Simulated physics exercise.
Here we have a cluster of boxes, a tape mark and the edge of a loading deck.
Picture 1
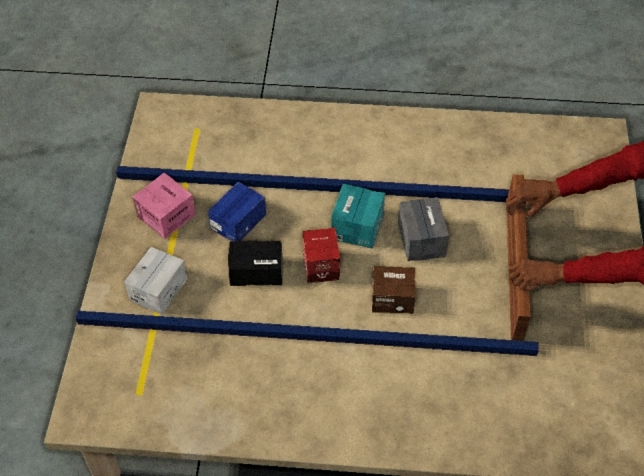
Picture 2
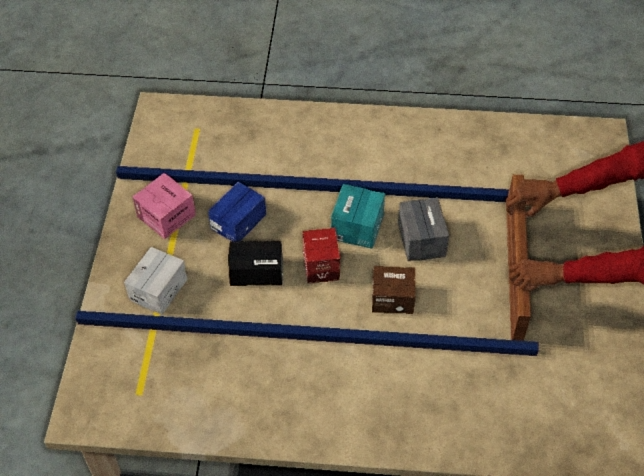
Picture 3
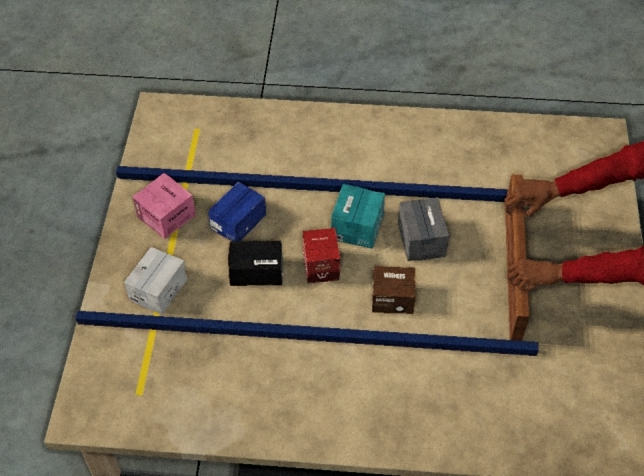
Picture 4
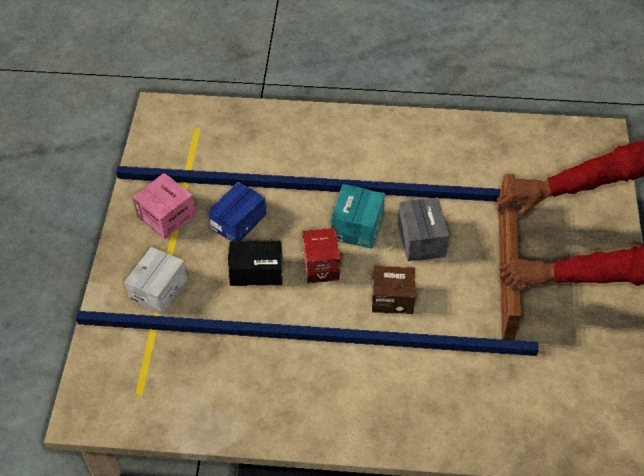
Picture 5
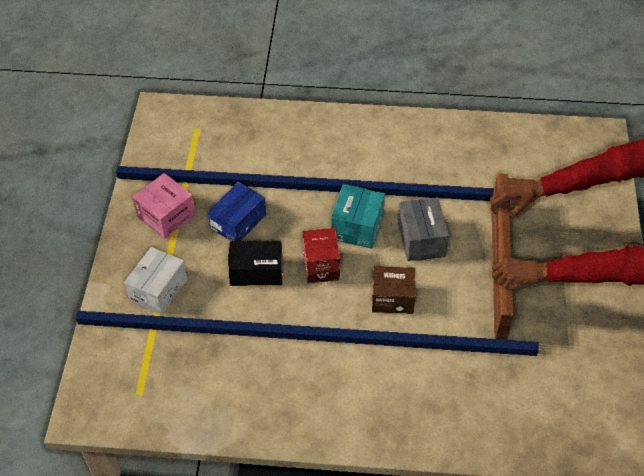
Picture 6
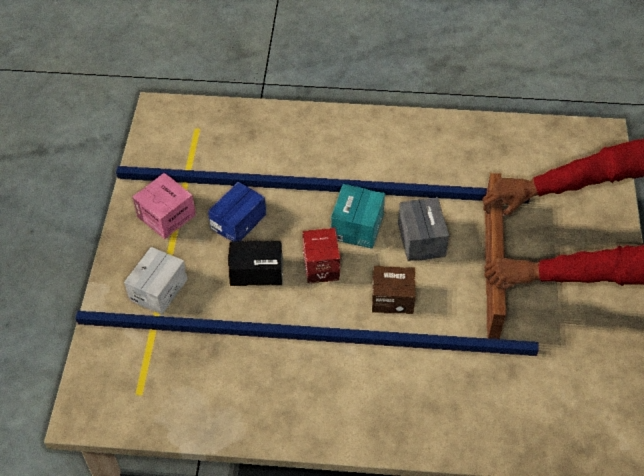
On a tabletop, two hands slide a wooden plank slightly left while the boxes stay still.
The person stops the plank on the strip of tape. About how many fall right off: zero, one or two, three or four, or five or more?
Outcome: The number that fall off is three or four.
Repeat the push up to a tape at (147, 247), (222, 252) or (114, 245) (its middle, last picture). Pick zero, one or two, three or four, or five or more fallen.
In that order: More than four; one to two; five or over.
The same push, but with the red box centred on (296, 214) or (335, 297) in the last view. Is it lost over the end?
In turn it tumbles off; stays on.
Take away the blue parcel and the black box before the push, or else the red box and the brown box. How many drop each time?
Fallen: 1, and 2 in the other try.
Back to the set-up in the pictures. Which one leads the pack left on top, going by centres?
The turquoise parcel ends nearest.
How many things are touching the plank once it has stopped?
In contact: 2.
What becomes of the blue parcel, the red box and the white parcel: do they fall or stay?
The blue parcel is lost, the red box holds on, the white parcel is lost.
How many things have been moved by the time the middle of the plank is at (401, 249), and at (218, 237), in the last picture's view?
The counts are 3 and 8.
Early on, none off yet; pink box at rest near (164, 206); white parcel at rest near (157, 281); blue parcel at rest near (238, 213).
Finally, the number that fall off is three or four; lost, black box, blue parcel, white parcel and pink box.
